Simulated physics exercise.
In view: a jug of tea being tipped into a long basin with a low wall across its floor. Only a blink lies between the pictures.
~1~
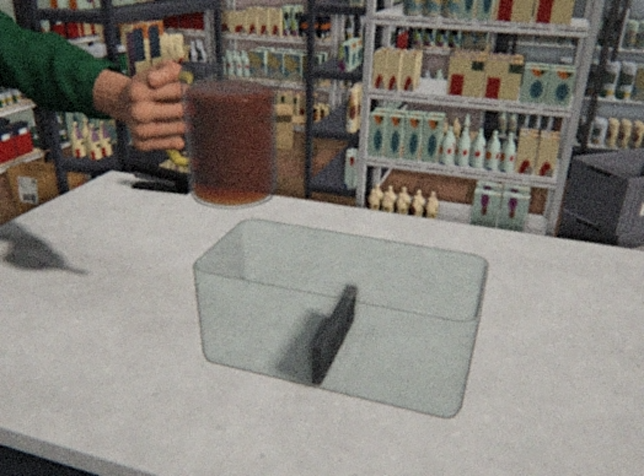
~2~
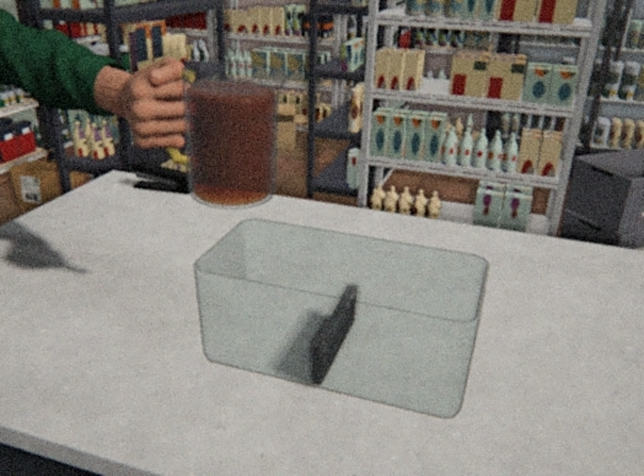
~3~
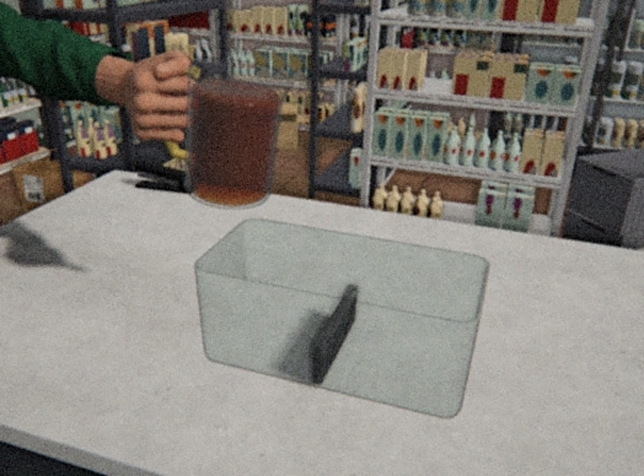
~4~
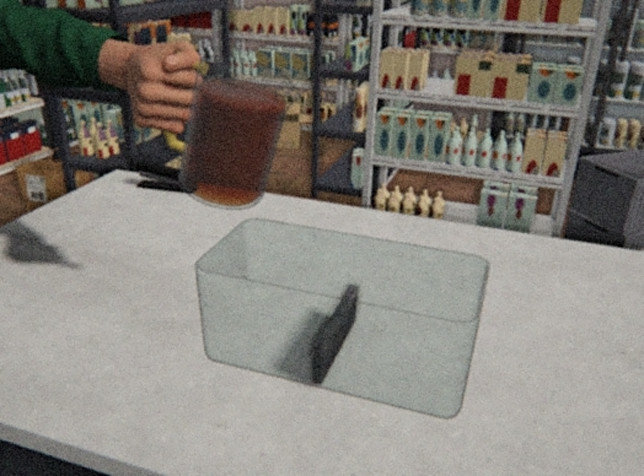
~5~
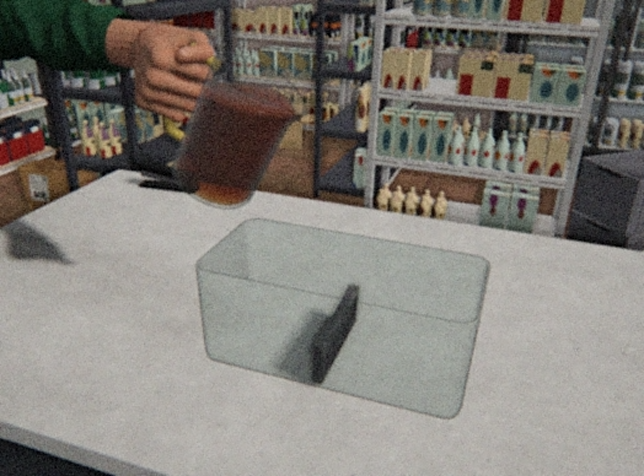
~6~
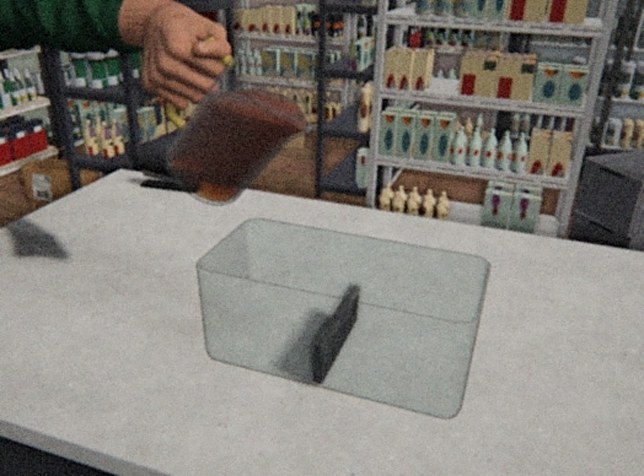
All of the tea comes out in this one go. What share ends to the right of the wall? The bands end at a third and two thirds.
In the end between a third and two thirds is right of the wall.
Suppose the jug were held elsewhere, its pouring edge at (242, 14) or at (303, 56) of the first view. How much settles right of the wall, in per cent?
Near 15 % and 90 %.
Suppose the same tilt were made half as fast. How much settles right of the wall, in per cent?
It comes to 70 per cent or so.
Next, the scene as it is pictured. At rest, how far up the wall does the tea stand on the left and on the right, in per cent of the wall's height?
Left about 30, right about 40.
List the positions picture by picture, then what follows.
It leans 0°; its right rim is at (284, 76); the tea meets the walls at (192, 85) and (274, 92); the long basin's rim runs from (219, 242) to (483, 290); the wall's top is at (336, 315), in the first frame.
It leans 2°; its right rim is at (286, 78); the tea meets the walls at (196, 84) and (276, 94), in the second frame.
It leans 7°; its right rim is at (292, 85); the tea meets the walls at (200, 82) and (280, 97), in the third frame.
It leans 16°; its right rim is at (299, 97); the tea meets the walls at (202, 98) and (286, 102), in the fourth frame.
It leans 27°; its right rim is at (307, 113); the tea meets the walls at (198, 113) and (293, 108), in the fifth frame.
It leans 40°; its right rim is at (311, 132); the tea meets the walls at (194, 118) and (306, 119), in the sixth frame.
A moment on, the jug is tipped right over and 56 per cent is still to pour, 3 is left of the wall and 17 right of it.
Next, the jug is tipped right over and 15 per cent is still to pour, 28 is left of the wall and 40 right of it.
Then the jug is tipped right over and 2 per cent is still to pour, 36 is left of the wall and 57 right of it.
Later the jug is tipped right over and 0 per cent is still to pour, 39 is left of the wall and 58 right of it.
At rest 39 per cent lies left of the wall, 58 right of it and 3 outside.
